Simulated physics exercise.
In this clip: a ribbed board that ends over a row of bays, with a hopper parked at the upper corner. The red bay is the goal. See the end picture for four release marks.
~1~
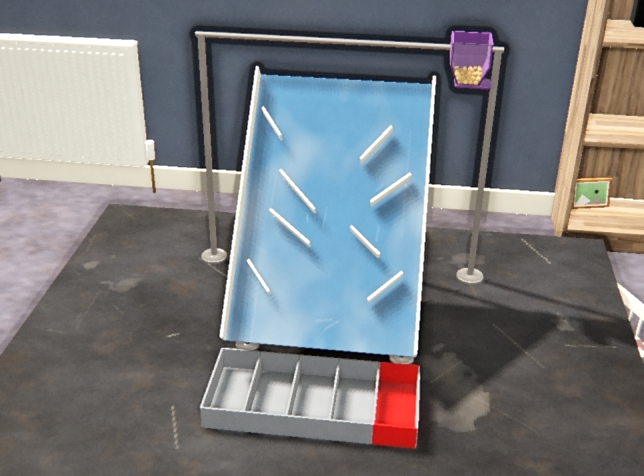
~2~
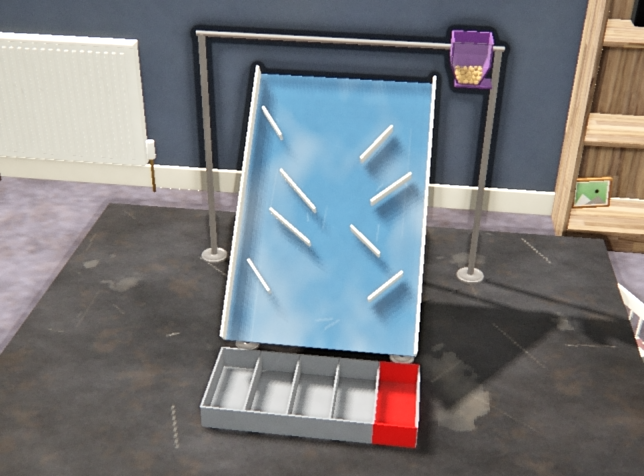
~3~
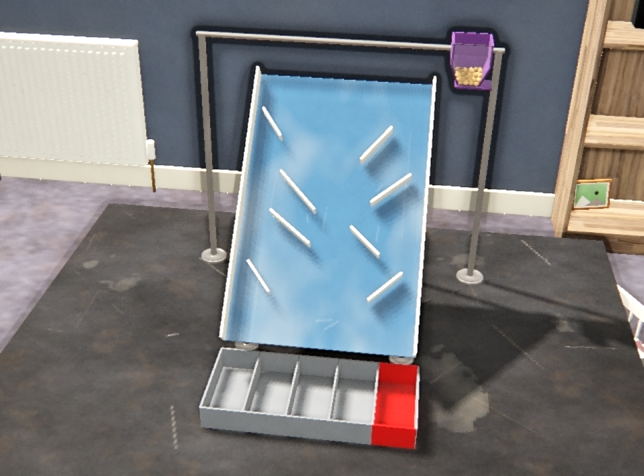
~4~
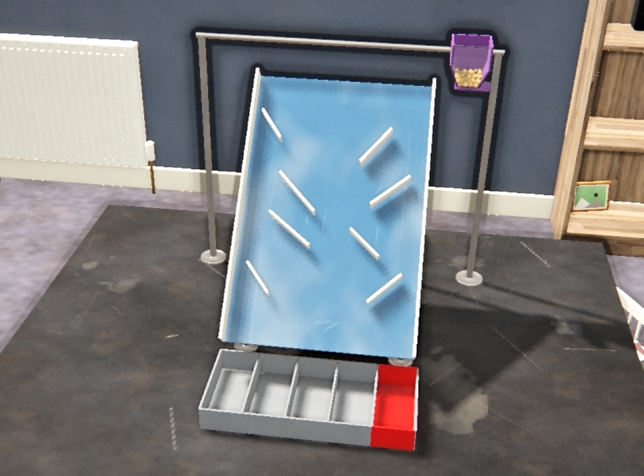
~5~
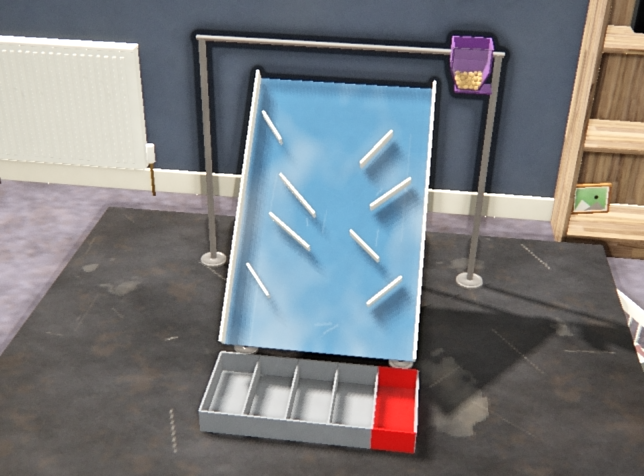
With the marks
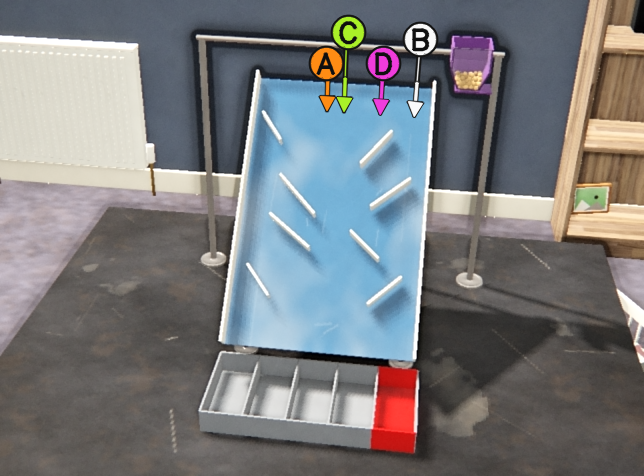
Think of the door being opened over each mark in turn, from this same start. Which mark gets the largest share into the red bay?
Mark B.
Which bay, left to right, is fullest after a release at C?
The third from the left.
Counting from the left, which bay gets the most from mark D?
The third from the left.
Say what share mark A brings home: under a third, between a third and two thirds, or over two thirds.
Under a third.
On the marked copy, mark A meets the board at (327, 105); mark B meets the board at (414, 111); mark C meets the board at (344, 106); mark D meets the board at (380, 109).
Choosing A, a small part in the red bay, most in other bays, a stray few outside the box.
Choosing B, about half in the red bay, about half in other bays.
Choosing C, a small part in the red bay, nearly all in other bays, a stray few outside the box.
Choosing D, a small part in the red bay, nearly all in other bays.
